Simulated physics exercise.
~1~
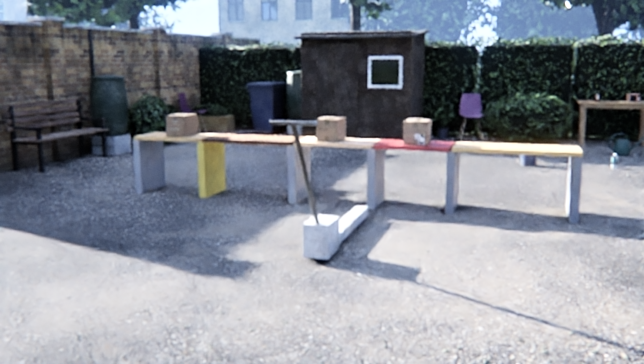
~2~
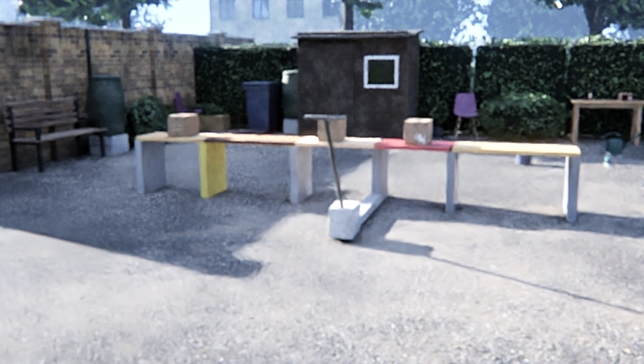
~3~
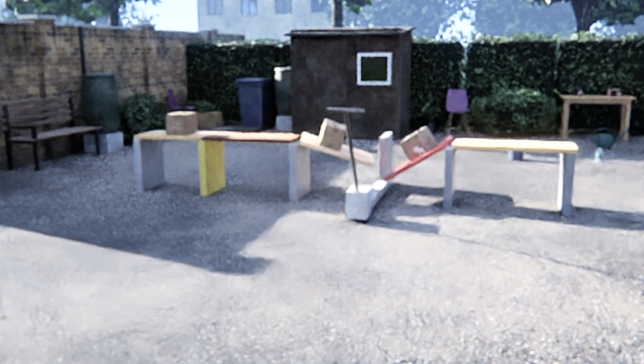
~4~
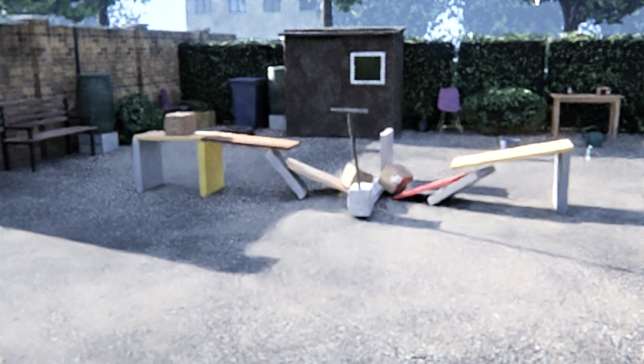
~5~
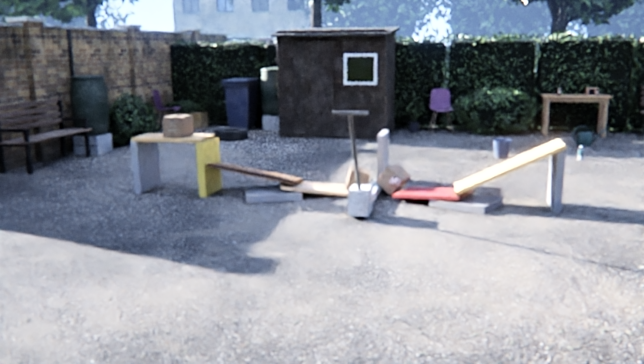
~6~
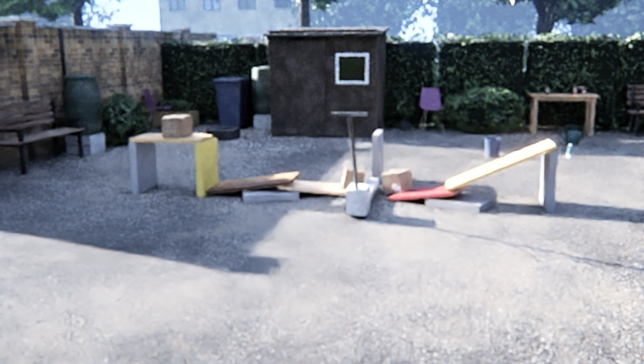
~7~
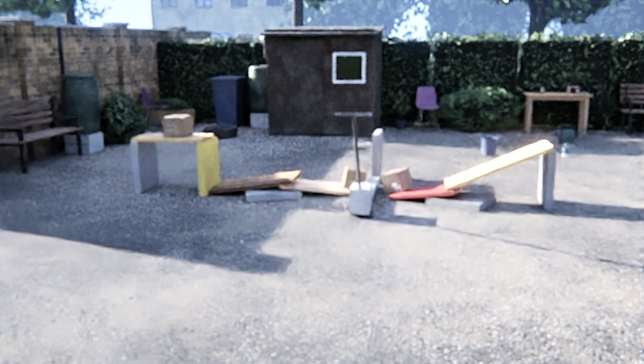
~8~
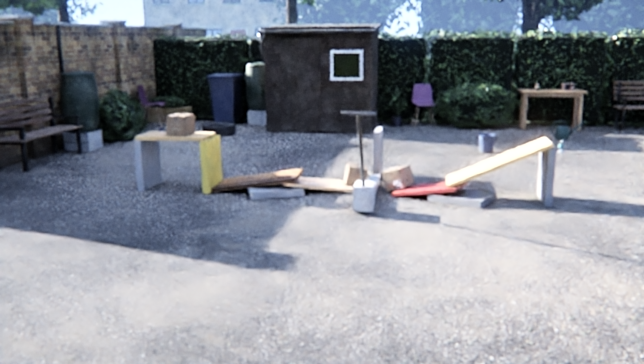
The middle of a long, low row of board-topped benches collapsed after a jack slid in beneath it, dropping the red board and two boxes to the ground, while the yellow upright stayed standing at left and one board rested slanted at right.
